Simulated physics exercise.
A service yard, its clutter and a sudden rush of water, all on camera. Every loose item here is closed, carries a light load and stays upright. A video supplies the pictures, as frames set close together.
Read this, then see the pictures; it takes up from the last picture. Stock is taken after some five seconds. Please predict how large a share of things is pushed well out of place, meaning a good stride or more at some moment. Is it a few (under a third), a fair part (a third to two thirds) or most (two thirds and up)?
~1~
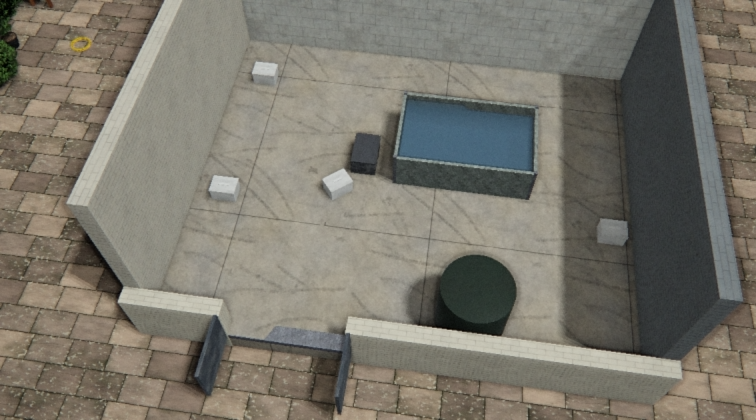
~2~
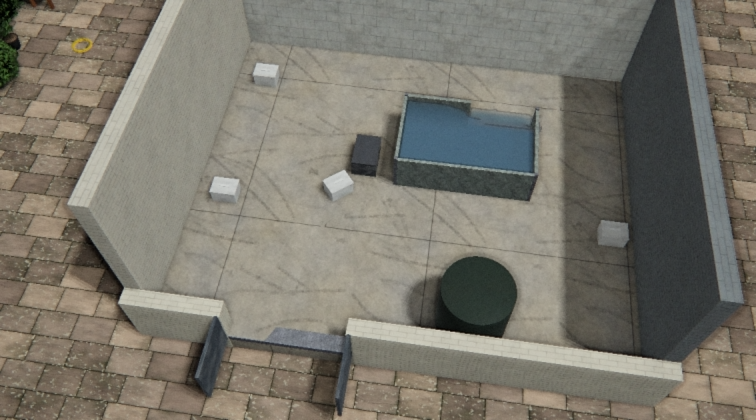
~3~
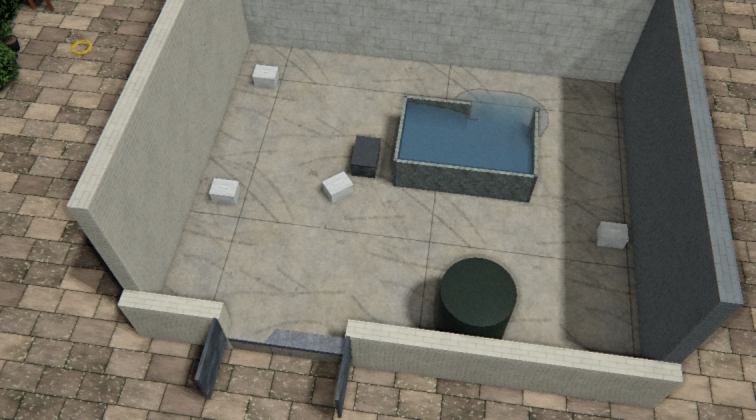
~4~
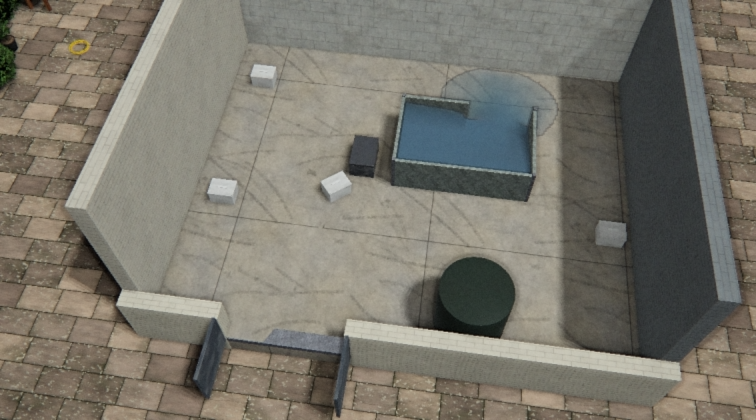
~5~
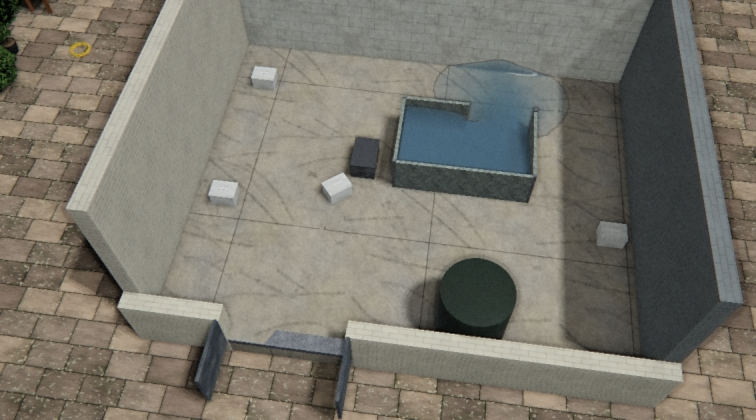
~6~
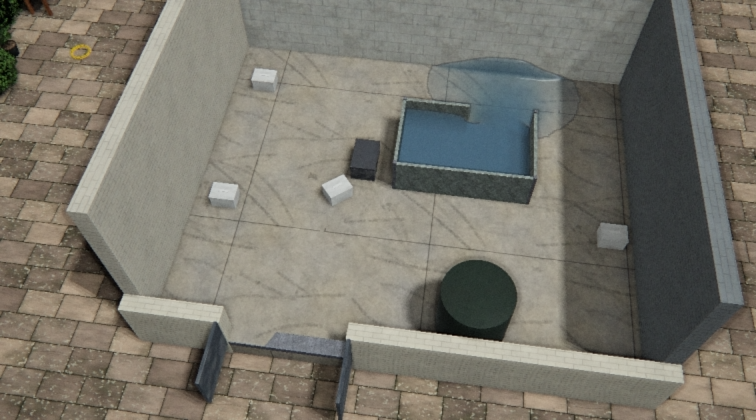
A fair part.
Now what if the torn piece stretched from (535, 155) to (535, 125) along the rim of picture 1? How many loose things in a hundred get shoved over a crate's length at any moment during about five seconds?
I'd guess around 20 percent of them.
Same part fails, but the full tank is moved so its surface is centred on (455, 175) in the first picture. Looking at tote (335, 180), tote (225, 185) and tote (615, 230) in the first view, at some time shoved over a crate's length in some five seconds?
Well, the first one didn't get far, the second didn't get far, and the third got driven a long way.
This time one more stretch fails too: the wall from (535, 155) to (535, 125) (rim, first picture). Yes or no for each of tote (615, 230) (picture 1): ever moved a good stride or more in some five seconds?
My verdict on that one: Gets shoved clear.
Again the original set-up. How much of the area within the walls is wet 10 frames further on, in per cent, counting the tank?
By my count it's near 35 in a hundred.
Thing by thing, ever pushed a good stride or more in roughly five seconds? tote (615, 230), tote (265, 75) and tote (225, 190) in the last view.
Entry one gets that far, entry two gets that far, entry three never gets that far.
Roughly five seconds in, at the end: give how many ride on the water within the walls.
2 in total.
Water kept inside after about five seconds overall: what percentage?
I'd put it near 100 per cent.
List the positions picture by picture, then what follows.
A tote at (224, 184) rests on the ground; a tote at (614, 228), on the bottom; 0 of 5 have shifted, in the first picture.
A tote at (224, 186), on the bottom; a tote at (615, 230) rests on the ground; 0 of 5 have shifted, in the second picture.
A tote at (224, 187) rests on the ground; a tote at (614, 231) rests on the ground; 0 of 5 have shifted, in the third picture.
A tote at (222, 187), on the bottom; a tote at (613, 230), on the bottom; 0 of 5 have shifted, in the fourth picture.
A tote at (223, 189), on the bottom; a tote at (614, 231), on the bottom; 0 of 5 have shifted, in the fifth picture.
A tote at (223, 191), on the bottom; a tote at (614, 232) rests on the ground; 0 of 5 have shifted, in the sixth picture.
A moment on, 0 of 5 are well off their spots; 0 afloat.
Next, 0 of 5 are well off their spots; 0 afloat.
Later, 1 of 5 are well off their spots; 1 afloat.
In the end, 2 of 5 are well off their spots, and 2 have been at some point; 2 afloat.
